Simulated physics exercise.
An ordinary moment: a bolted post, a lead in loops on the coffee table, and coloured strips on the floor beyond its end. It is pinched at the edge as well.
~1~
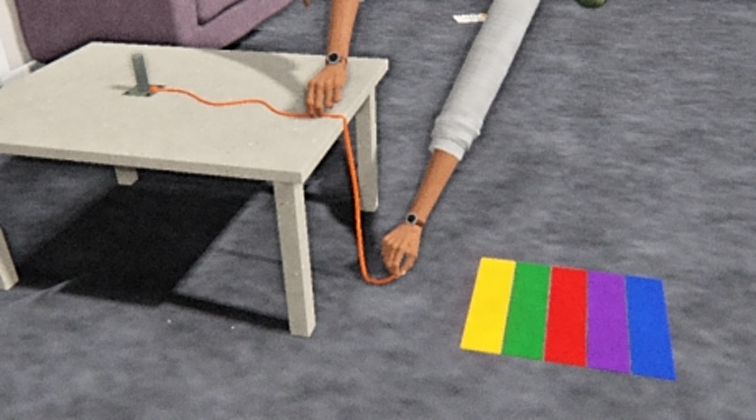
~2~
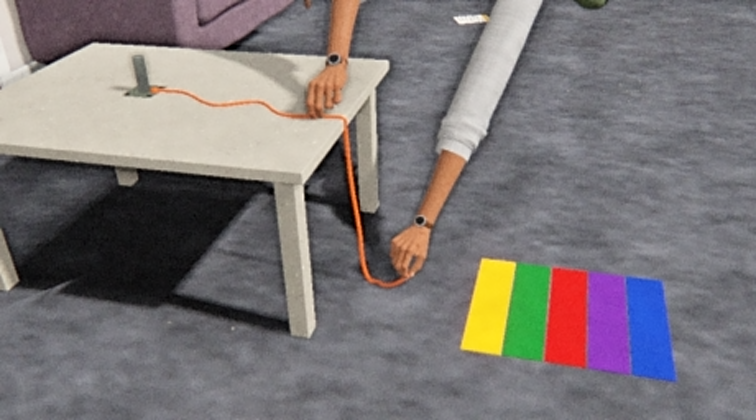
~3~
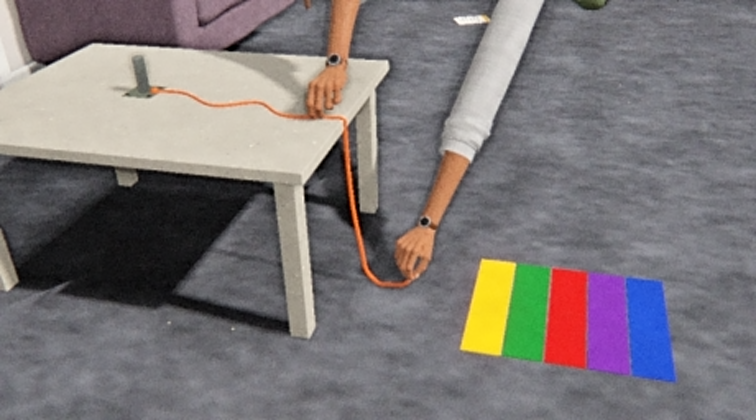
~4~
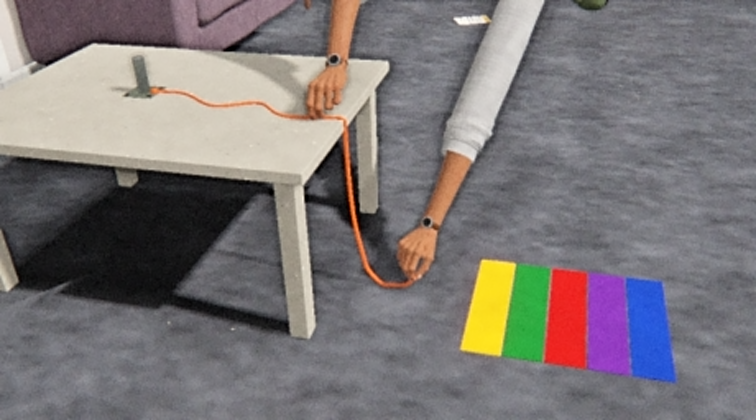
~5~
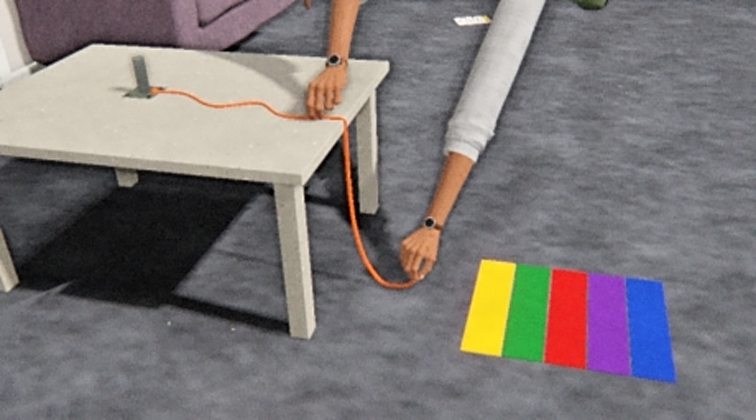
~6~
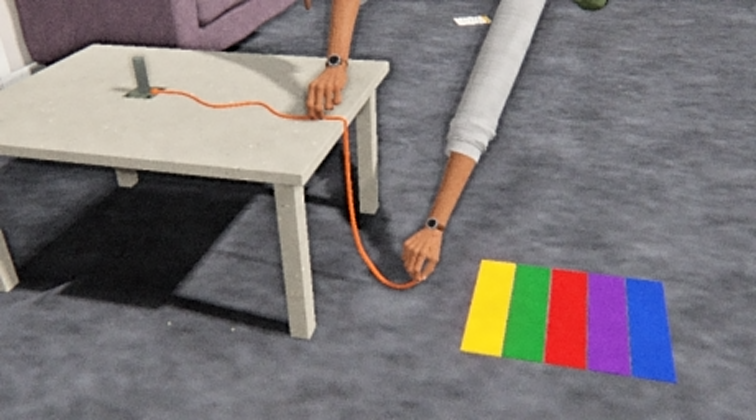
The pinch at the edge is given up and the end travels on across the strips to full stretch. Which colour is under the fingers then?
The green one.
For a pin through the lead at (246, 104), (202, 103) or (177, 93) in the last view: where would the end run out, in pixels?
About (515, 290), (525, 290) and (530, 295).
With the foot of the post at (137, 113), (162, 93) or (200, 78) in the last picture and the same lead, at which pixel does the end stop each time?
About (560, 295), (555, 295) and (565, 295).
Soon after, end near (457, 283); short of the strips.
After that, end near (503, 289); over yellow.
At the stop, end near (530, 293); over green. It halts on the green strip.
